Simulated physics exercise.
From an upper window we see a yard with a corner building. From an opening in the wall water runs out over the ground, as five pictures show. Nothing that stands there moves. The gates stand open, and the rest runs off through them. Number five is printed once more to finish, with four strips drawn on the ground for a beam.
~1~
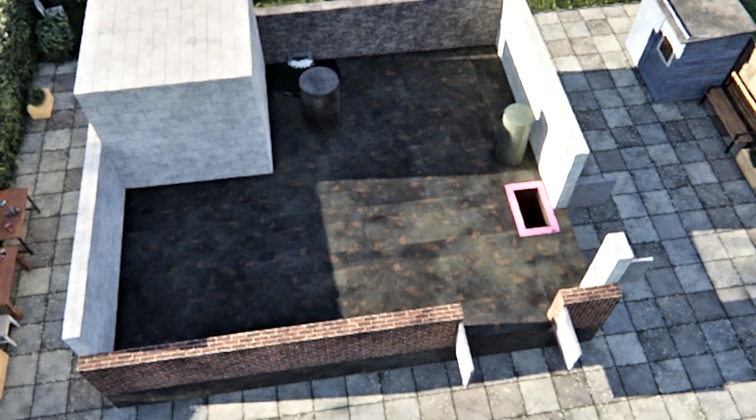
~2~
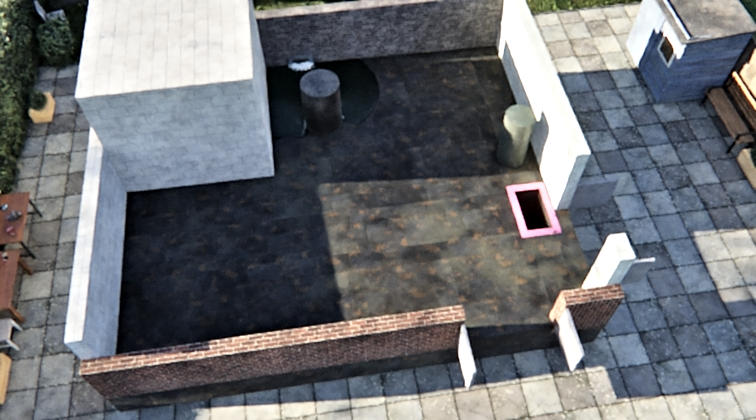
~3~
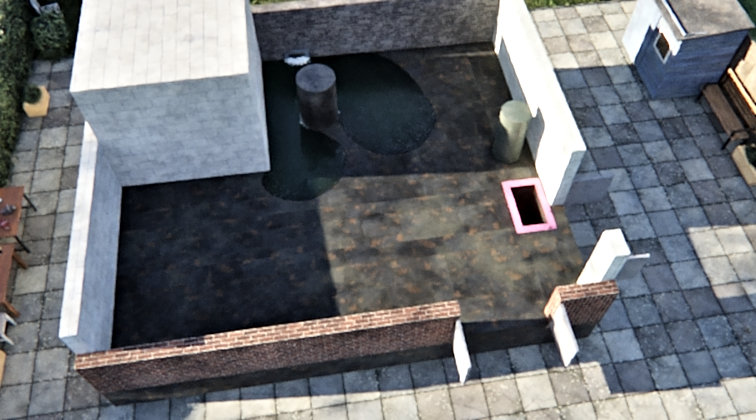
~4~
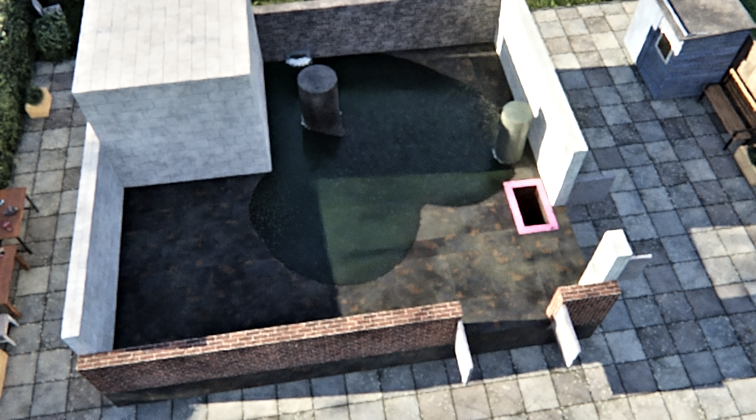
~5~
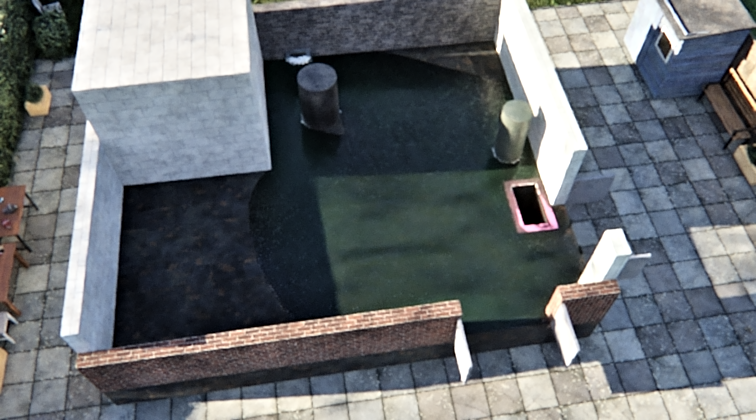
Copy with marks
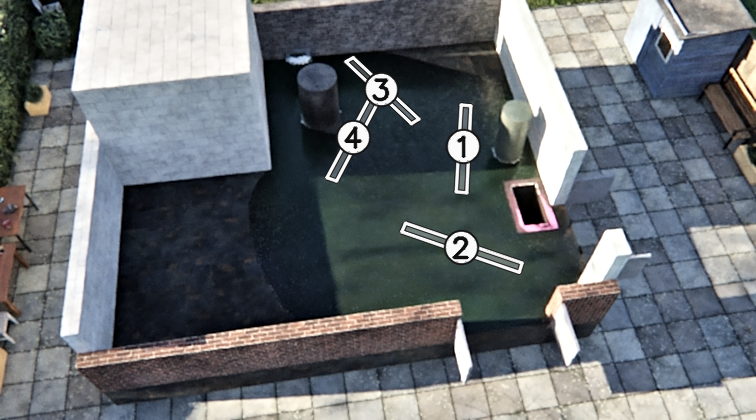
Dark greenish water spreads across the floor of a walled yard, seen from high above, with a pale block building filling its upper left corner. A dark cylinder stands near the back wall, a paler one by the right wall above a pink-rimmed pit, and white gates stand open beyond a low brick wall. From the back, the water widens around both cylinders, then reaches the pit and gates, leaving the left floor dark and bare.
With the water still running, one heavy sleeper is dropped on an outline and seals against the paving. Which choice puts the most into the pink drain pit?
Use position 2.
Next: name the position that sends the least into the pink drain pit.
1 it is.
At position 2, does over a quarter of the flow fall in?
Yes, it does.
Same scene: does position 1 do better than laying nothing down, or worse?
Worse.
On the marked copy, 1 from (461, 192) to (466, 105); 2 from (403, 227) to (520, 267); 3 from (349, 59) to (415, 121); 4 from (331, 179) to (374, 99).
If 1 is chosen, about 13 % of the stream goes into the pink drain pit, about 87 % out by the gates.
If 2 is chosen, about 37 % of the stream goes into the pink drain pit, about 63 % out by the gates.
If 3 is chosen, about 21 % of the stream goes into the pink drain pit, about 79 % out by the gates.
If 4 is chosen, about 27 % of the stream goes into the pink drain pit, about 73 % out by the gates.
